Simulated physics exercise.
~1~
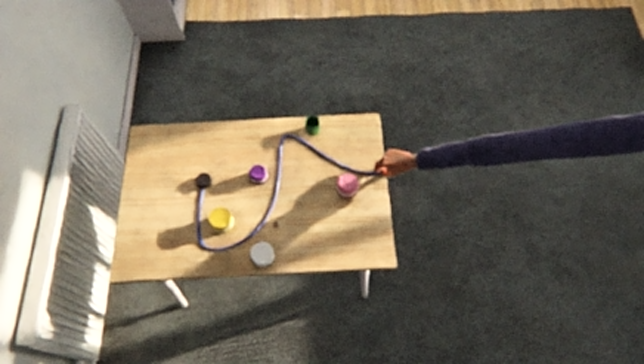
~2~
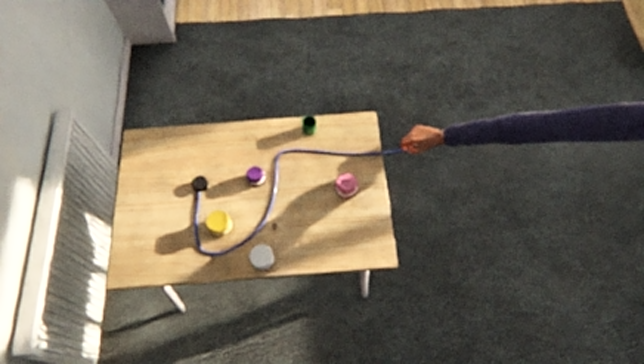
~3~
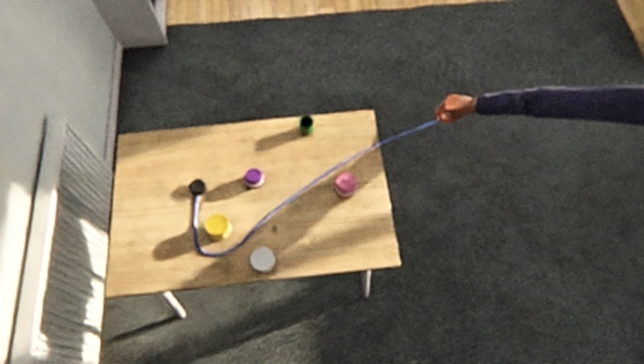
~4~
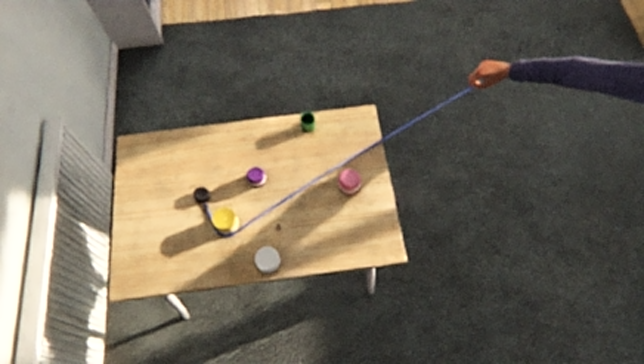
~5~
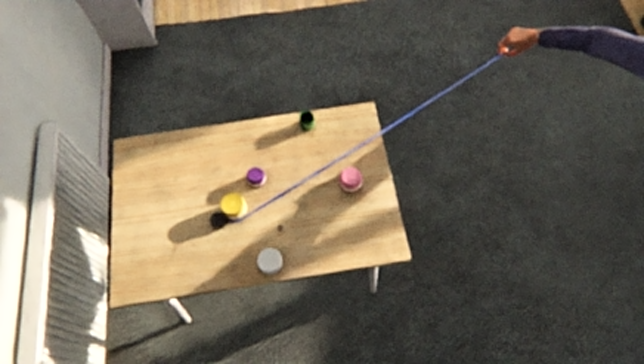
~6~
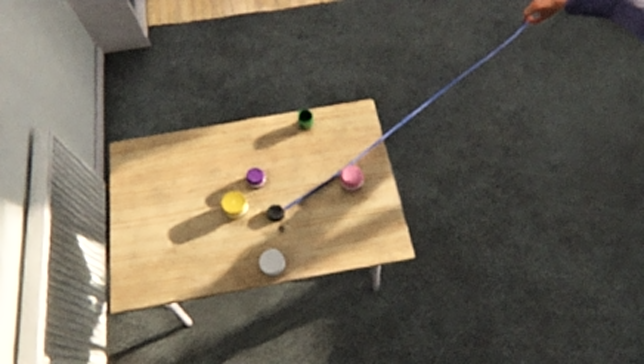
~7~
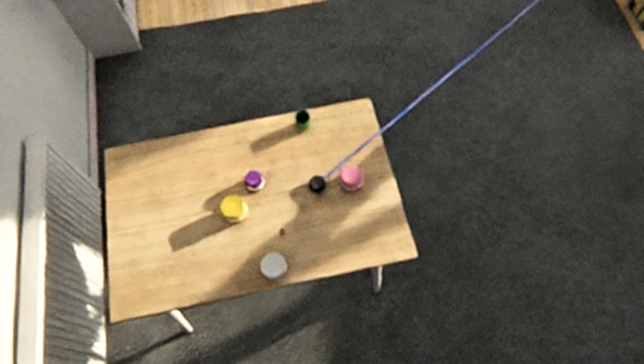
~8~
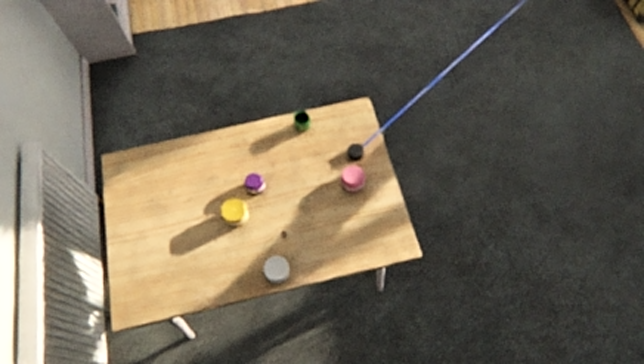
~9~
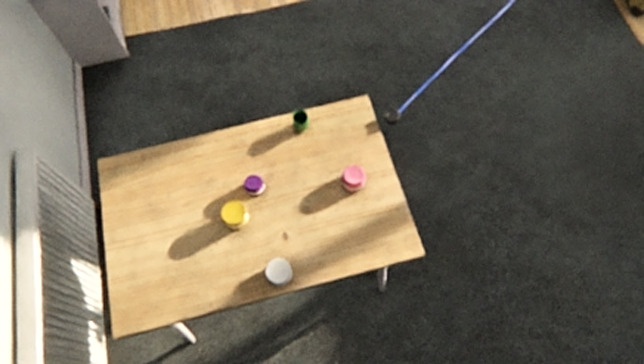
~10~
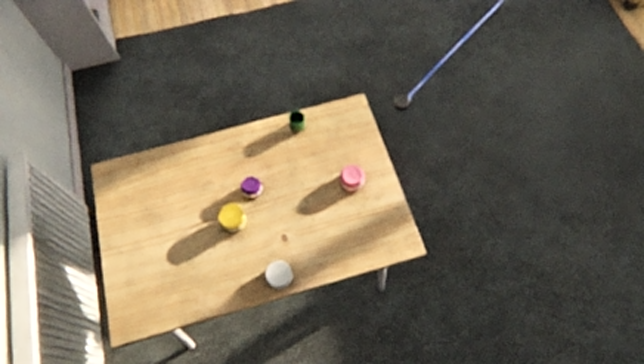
Hand pulling a blue cable rightwards across a wooden table, dragging a small black reel past a nudged yellow tin and off the edge.
